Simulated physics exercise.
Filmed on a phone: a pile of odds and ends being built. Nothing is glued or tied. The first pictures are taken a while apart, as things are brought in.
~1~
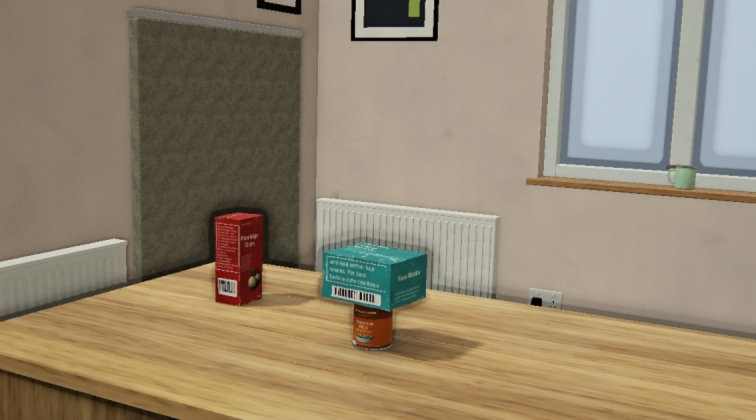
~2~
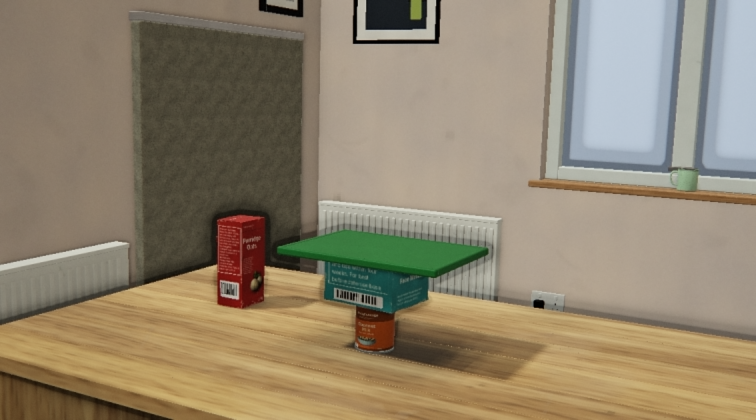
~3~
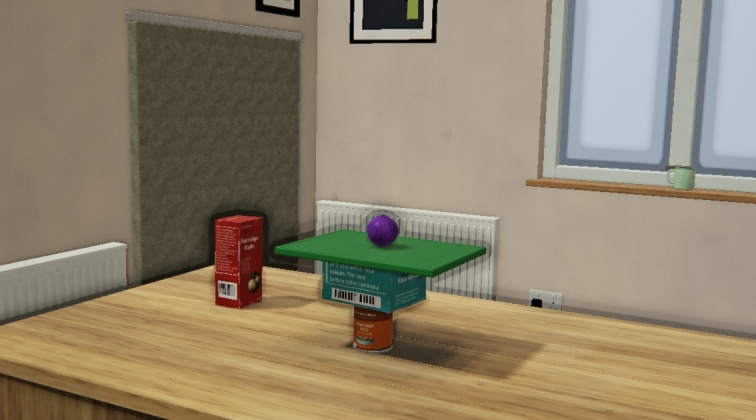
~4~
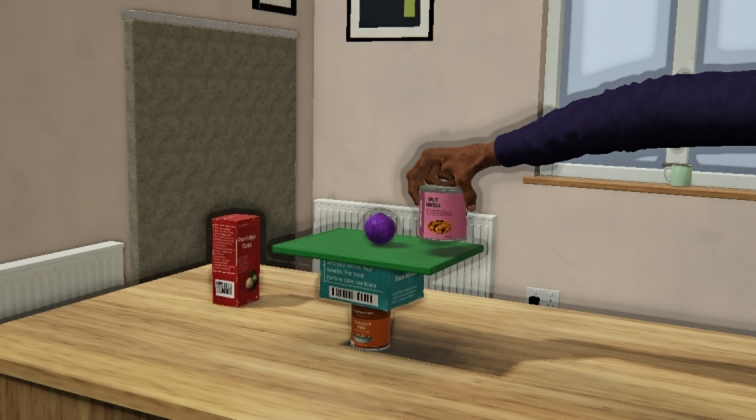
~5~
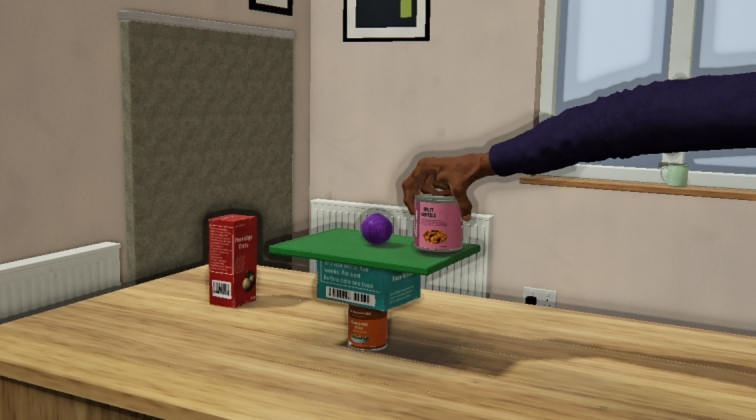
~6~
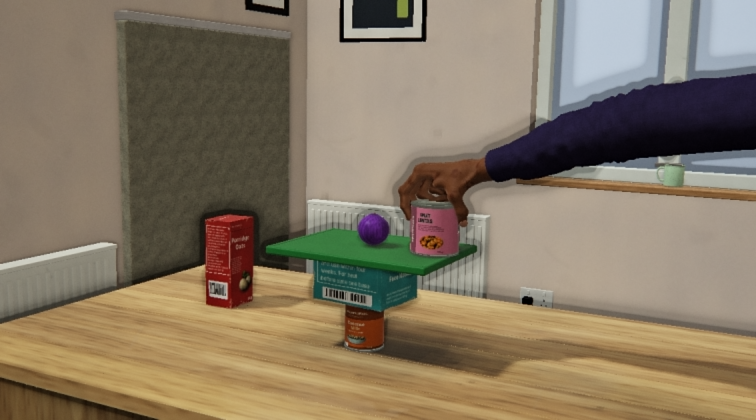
A hand lowers a pink pot onto the green tray beside a purple onion.
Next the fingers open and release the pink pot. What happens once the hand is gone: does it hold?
It loses its balance.
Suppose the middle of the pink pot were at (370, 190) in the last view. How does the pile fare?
Then it loses its balance.
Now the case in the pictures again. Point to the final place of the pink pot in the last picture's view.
Near (586, 368).
Then, 0.50 s past the last view, pink pot now fallen; green tray rocked 51° from its first pose; turquoise box rocked 51° from its first pose.
Then, 0.70 s past the last view, purple onion, green tray and turquoise box now fallen.
Finally, fallen, purple onion, pink pot, green tray and turquoise box; the other 2 still in place. Final places as the last picture's camera would see them, pink pot near (586, 368). The pile comes apart.
